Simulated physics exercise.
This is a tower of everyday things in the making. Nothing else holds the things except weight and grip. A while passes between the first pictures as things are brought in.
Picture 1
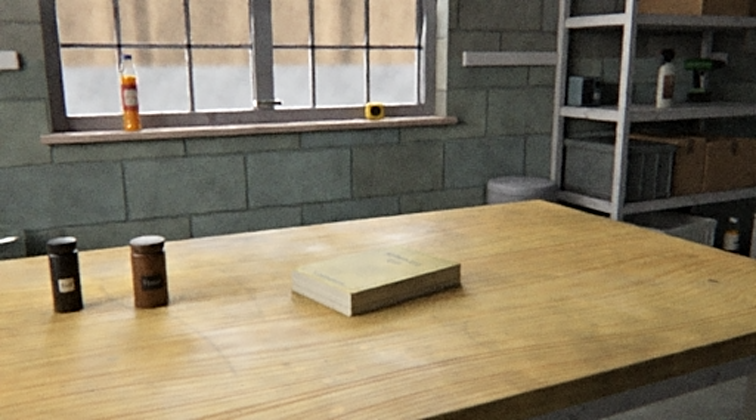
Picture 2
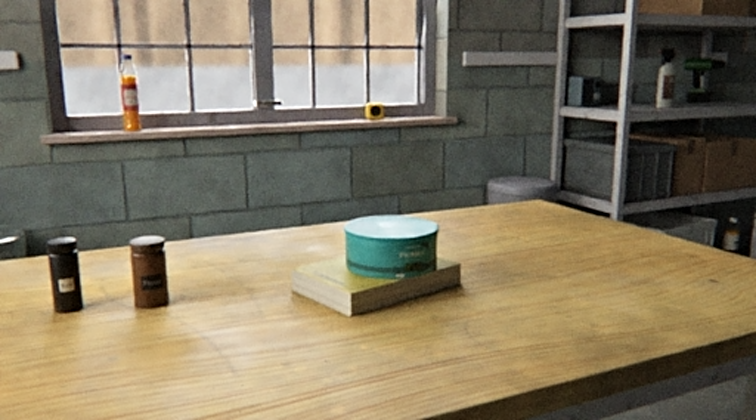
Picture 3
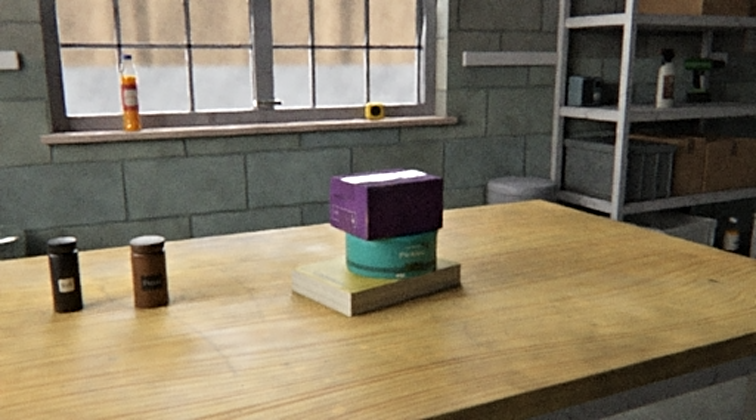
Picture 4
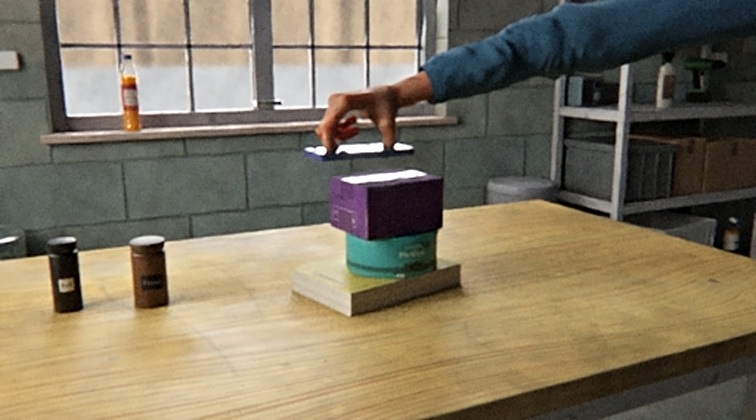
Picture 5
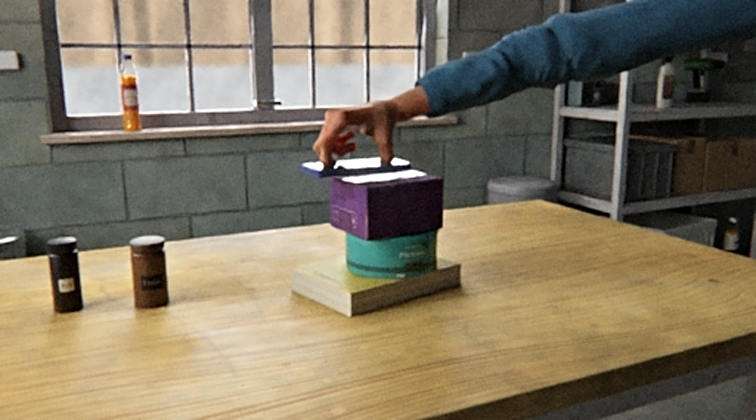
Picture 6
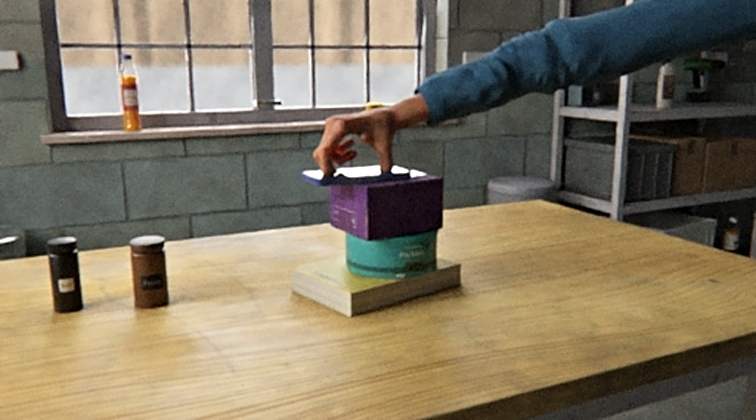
A blue-sleeved arm reaches in from the right and lowers a flat blue phone onto a purple box, after a turquoise tub and then that box appear in turn on a yellow book. The still camera looks slightly down across a wooden table in a block-walled room with a barred window and shelves at right. Black and brown shakers stand at left, and an orange bottle sits on the sill.
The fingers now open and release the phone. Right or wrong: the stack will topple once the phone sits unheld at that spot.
Wrong.
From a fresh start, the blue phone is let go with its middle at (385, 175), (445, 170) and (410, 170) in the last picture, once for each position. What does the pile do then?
The pile remains standing the first time, collapses the second time and remains standing the third time.
Then, 0.50 s later than the last frame, all is still.
Then, 1.20 s later than the last frame, blue phone resting near (357, 176).
When it is over, all 6 as before. End places, in pixels of the last picture, blue phone near (357, 176). The pile stays up.
